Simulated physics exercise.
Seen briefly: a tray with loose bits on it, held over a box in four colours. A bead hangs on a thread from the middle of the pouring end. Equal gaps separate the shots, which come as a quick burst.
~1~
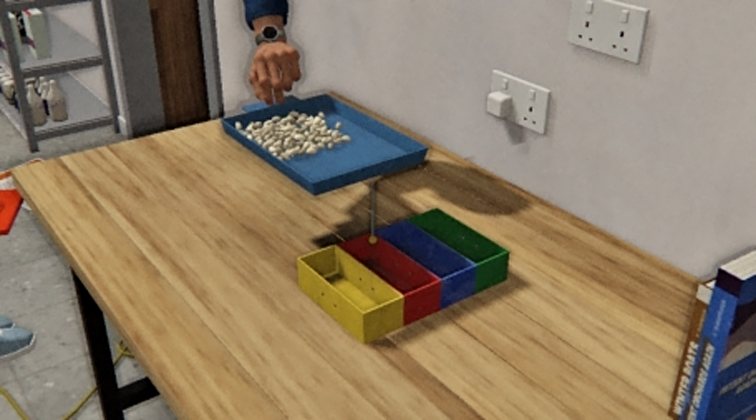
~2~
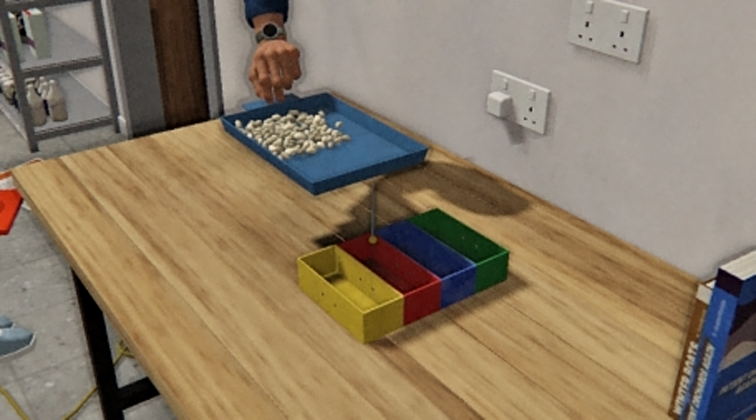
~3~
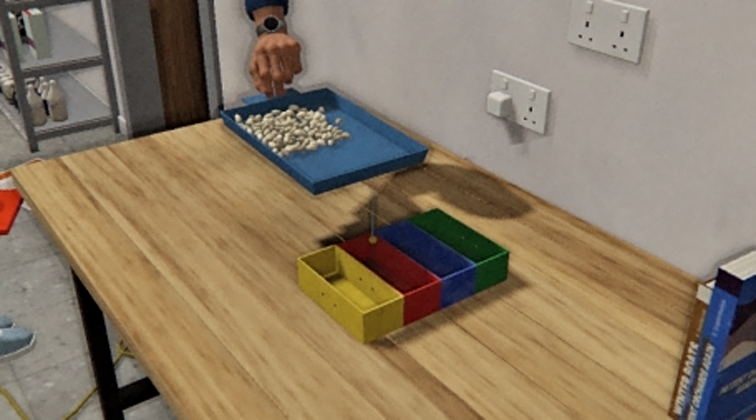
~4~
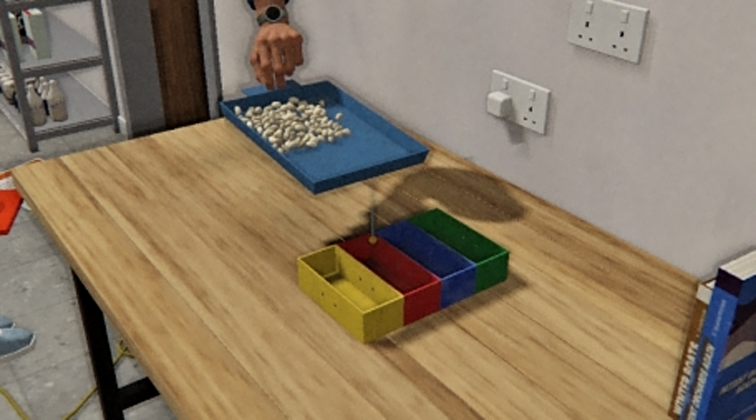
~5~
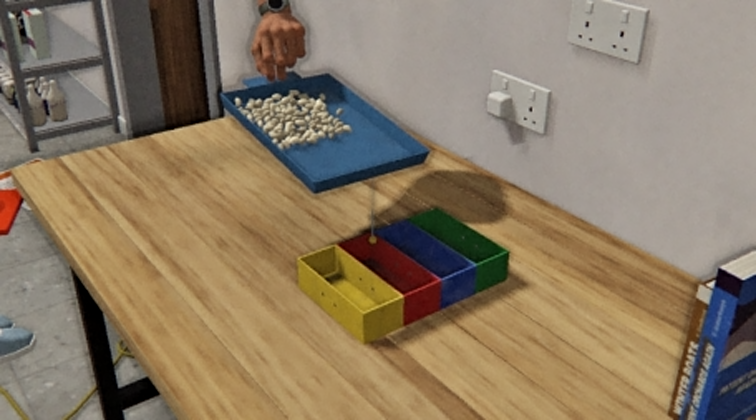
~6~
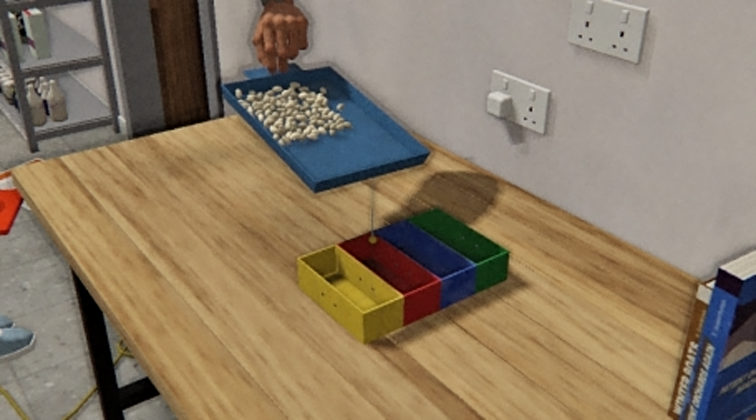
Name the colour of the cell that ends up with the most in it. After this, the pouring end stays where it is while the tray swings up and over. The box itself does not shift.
Blue.
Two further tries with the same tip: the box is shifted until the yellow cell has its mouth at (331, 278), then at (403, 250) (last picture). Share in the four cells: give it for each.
The first yields 100 per cent and the second 80 per cent.
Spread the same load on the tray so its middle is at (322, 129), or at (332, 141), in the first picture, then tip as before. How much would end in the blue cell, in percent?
Close to 50 in a hundred, then close to 40 in a hundred.
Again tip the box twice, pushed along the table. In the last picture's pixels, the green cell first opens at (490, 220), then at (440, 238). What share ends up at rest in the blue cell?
10 per cent the first time, 40 per cent the second time.
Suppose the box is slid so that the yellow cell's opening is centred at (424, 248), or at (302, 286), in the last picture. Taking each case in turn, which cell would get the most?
The yellow cell, then the green cell.
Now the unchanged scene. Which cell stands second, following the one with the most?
Rank 2: The red one.
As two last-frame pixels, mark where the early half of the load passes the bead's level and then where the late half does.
The opening part goes through (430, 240); what follows goes through (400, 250).
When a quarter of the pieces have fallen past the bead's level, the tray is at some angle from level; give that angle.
It is at around 95 degrees.
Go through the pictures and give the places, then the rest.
In the first frame, corners of the pouring end (314, 180) and (424, 147), level; middle of the load (294, 136), white beans; bead on its thread (373, 240); yellow cell (383, 317); red cell (422, 300); blue cell (458, 284); green cell (492, 270).
In the second frame, corners of the pouring end (314, 180) and (424, 147), level; middle of the load (294, 134).
In the third frame, corners of the pouring end (315, 180) and (424, 148), tipped barely, lowest at the right corner; middle of the load (294, 131).
In the fourth frame, corners of the pouring end (315, 180) and (425, 149), tipped a little, lowest at the right corner; middle of the load (294, 125).
In the fifth frame, corners of the pouring end (316, 179) and (426, 150), tipped a little, lowest at the right corner; middle of the load (294, 120).
In the sixth frame, corners of the pouring end (317, 179) and (426, 151), tipped a little, lowest at the right corner; middle of the load (295, 114); yellow cell (383, 317); red cell (422, 300); blue cell (458, 284); green cell (492, 270).
Just after the last frame, tray tipped steeply; almost all on the tray; just a few in the blue cell; about a tenth falling or outside the box.
A moment on, tray tipped right over; roughly half on the tray; roughly a quarter in the blue cell; about a tenth in the red cell; about a tenth in the green cell; just a few in the yellow cell; about a tenth falling or outside the box.
Further on, tray tipped past a quarter turn; roughly half in the blue cell; roughly a quarter in the red cell; about a tenth in the green cell; about a tenth in the yellow cell.
When it is over, tray tipped past a quarter turn; roughly half in the blue cell; roughly a quarter in the red cell; about a tenth in the green cell; about a tenth in the yellow cell.
